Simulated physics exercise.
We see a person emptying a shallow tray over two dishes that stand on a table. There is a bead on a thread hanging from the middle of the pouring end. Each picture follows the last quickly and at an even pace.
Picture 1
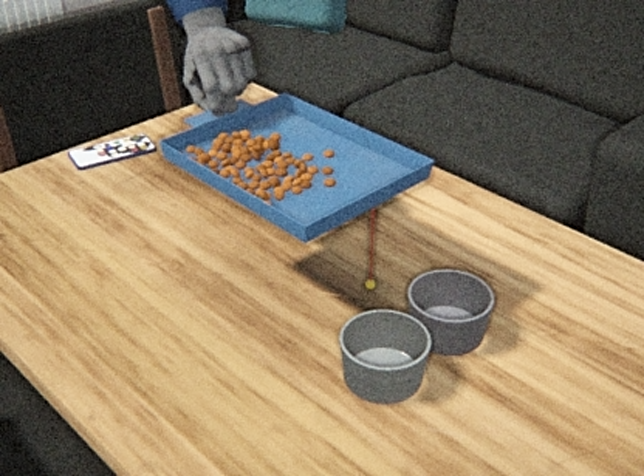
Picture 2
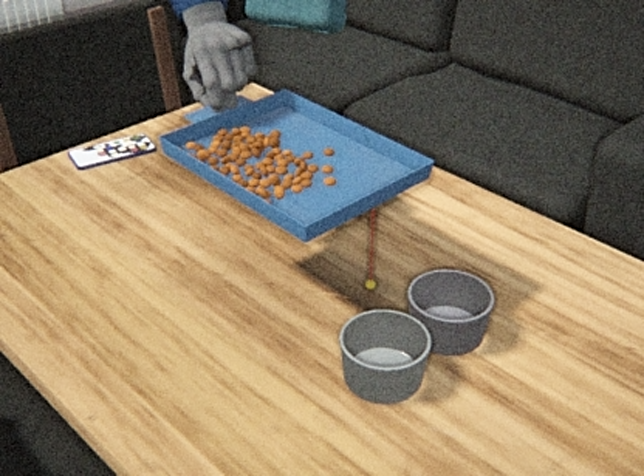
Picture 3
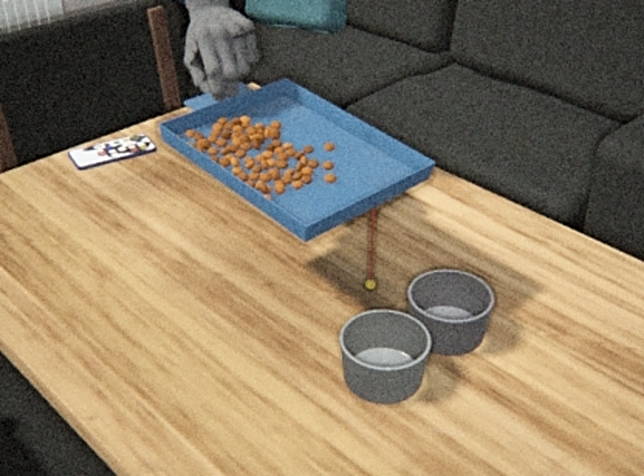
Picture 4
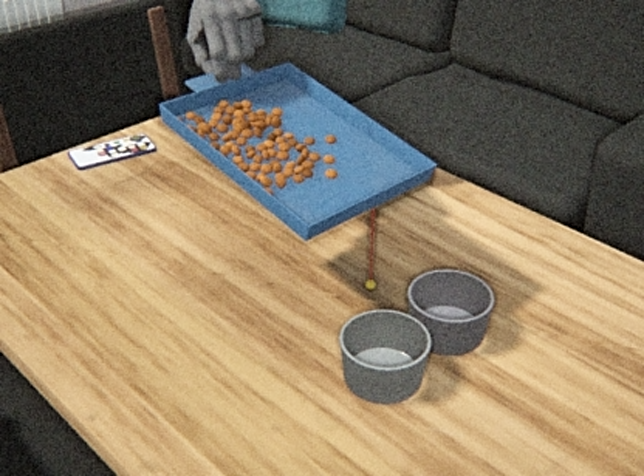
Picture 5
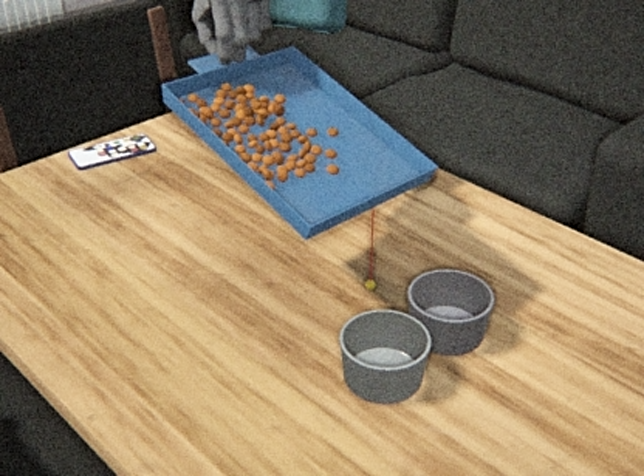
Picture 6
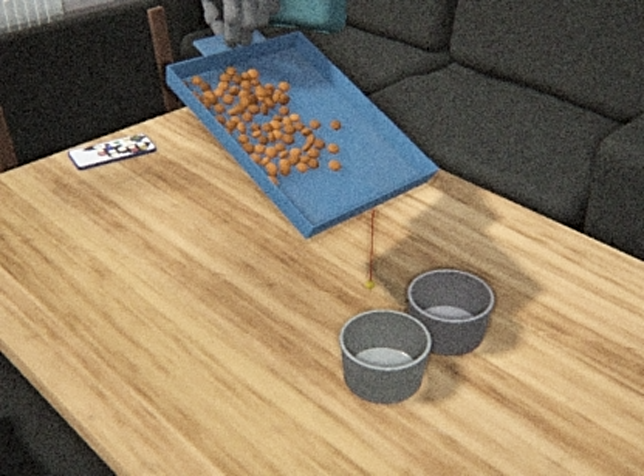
At first, a gray hand holds a blue tray of small brown pieces almost level above a wooden table, near two gray dishes and a bead hanging on a thread. The hand then raises the back end steadily, steepening the tray toward the dishes, while the pieces stay bunched toward the raised end.
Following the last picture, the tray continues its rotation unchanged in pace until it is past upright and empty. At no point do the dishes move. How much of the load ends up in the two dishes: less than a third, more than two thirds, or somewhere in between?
Exceeds two thirds.
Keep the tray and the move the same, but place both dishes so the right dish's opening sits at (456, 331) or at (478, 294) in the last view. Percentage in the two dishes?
10 %, then 50 %.
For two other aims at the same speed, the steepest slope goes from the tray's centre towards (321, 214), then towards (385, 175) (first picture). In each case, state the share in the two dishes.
Somewhere close to 20 % the first time, 10 % the second.
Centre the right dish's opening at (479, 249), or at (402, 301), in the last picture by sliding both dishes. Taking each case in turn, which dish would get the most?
Tries in order: The one to the left, the one to the right.
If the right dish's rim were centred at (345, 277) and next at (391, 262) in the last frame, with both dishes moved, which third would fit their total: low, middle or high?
Earlier place: Under a third. Later place: Under a third.
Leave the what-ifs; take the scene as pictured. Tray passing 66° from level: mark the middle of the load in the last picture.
Check around (374, 194) in the last picture.
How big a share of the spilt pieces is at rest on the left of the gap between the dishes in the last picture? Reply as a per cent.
Close to 60 per cent.
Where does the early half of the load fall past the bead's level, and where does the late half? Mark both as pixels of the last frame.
The opening part goes through (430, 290); what follows goes through (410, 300).
Shortly afterwards, tray tipped steeply; all but a few on the tray; only a few in the air.
Next, tray tipped past a quarter turn; near half on the tray; a little in the left dish; near a quarter in the right dish; a little outside both; only a few in the air.
Some moments later, tray tipped past a quarter turn; near a third in the left dish; near half in the right dish; near a quarter outside both.
In the end, tray tipped past a quarter turn; near a third in the left dish; near half in the right dish; near a quarter outside both.
